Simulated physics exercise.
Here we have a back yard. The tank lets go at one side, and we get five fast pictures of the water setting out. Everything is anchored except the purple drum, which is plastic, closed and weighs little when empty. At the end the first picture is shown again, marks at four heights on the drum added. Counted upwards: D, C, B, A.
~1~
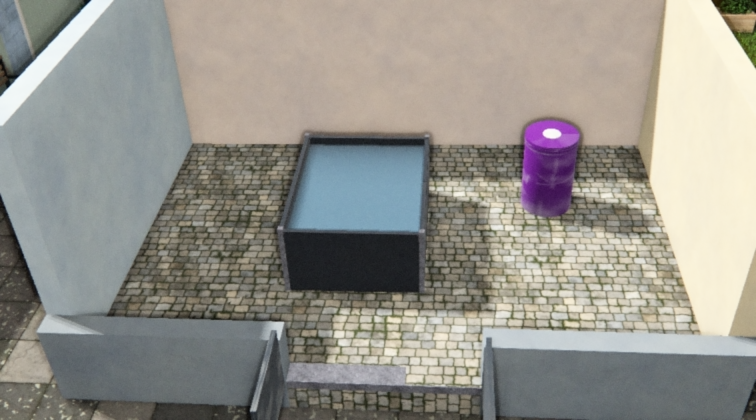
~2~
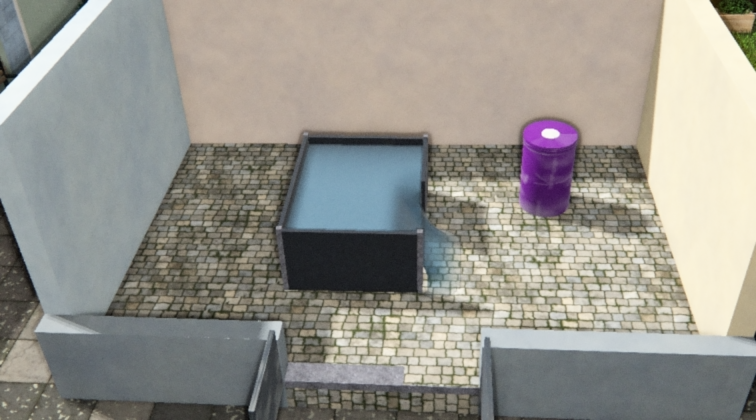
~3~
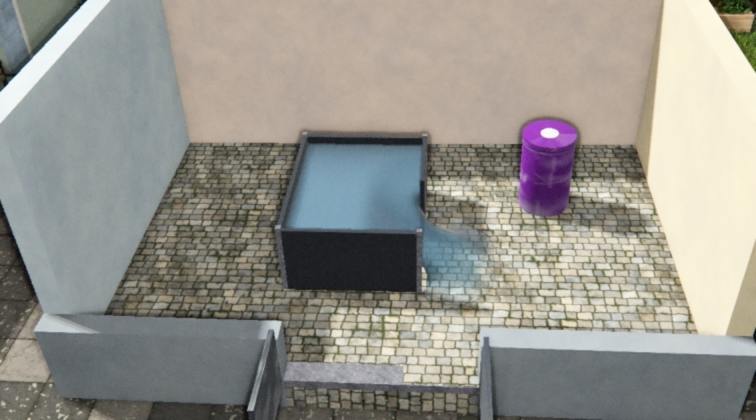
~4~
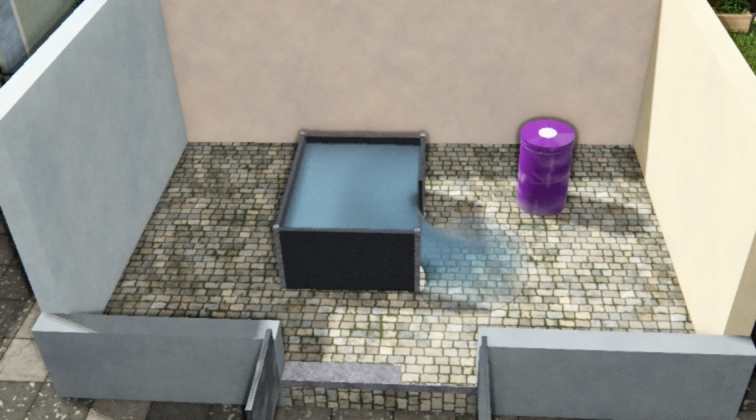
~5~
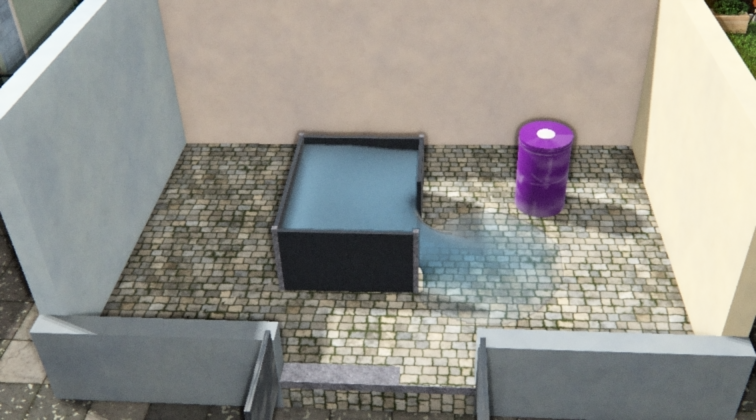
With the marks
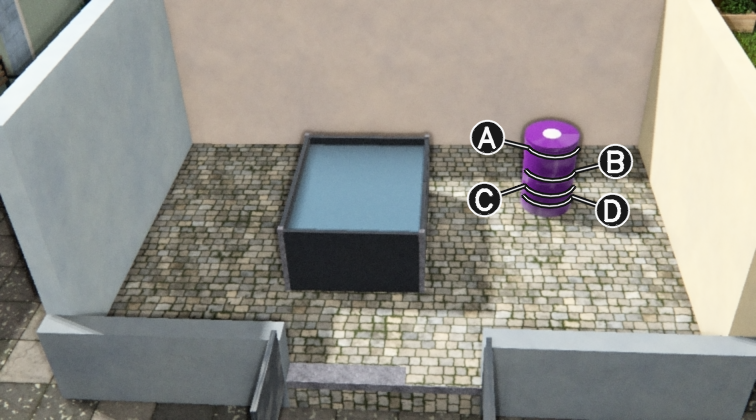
The footage shows a walled, cobbled yard with a full dark-sided tank and a purple drum to its right; water begins pouring from the tank's right side and spreads rightward across the paving in a widening bluish sheet.
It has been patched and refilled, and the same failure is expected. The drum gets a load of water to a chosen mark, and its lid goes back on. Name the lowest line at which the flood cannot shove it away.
Use line D.
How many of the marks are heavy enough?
All four.
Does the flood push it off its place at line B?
No, not at all.
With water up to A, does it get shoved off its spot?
No, not at all.
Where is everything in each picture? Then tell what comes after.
Lid of the purple drum at (553, 134); tank full, its middle at (360, 186); open gate at (383, 329), in the first picture.
In the second picture, 2 % of the ground under water, its edge towards the drum at (455, 259).
In the third picture, 4 % of the ground under water, its edge towards the drum at (471, 229).
In the fourth picture, 7 % of the ground under water, its edge towards the drum at (491, 223).
Lid of the purple drum at (547, 135); 10 % of the ground under water, its edge towards the drum at (523, 224), in the fifth picture.
In white, A at (555, 157); B at (552, 180); C at (550, 196); D at (549, 206); from the bottom up D, C, B, A.
With A, it does not move.
With B, it does not move.
With C, it does not move.
With D, it does not move.
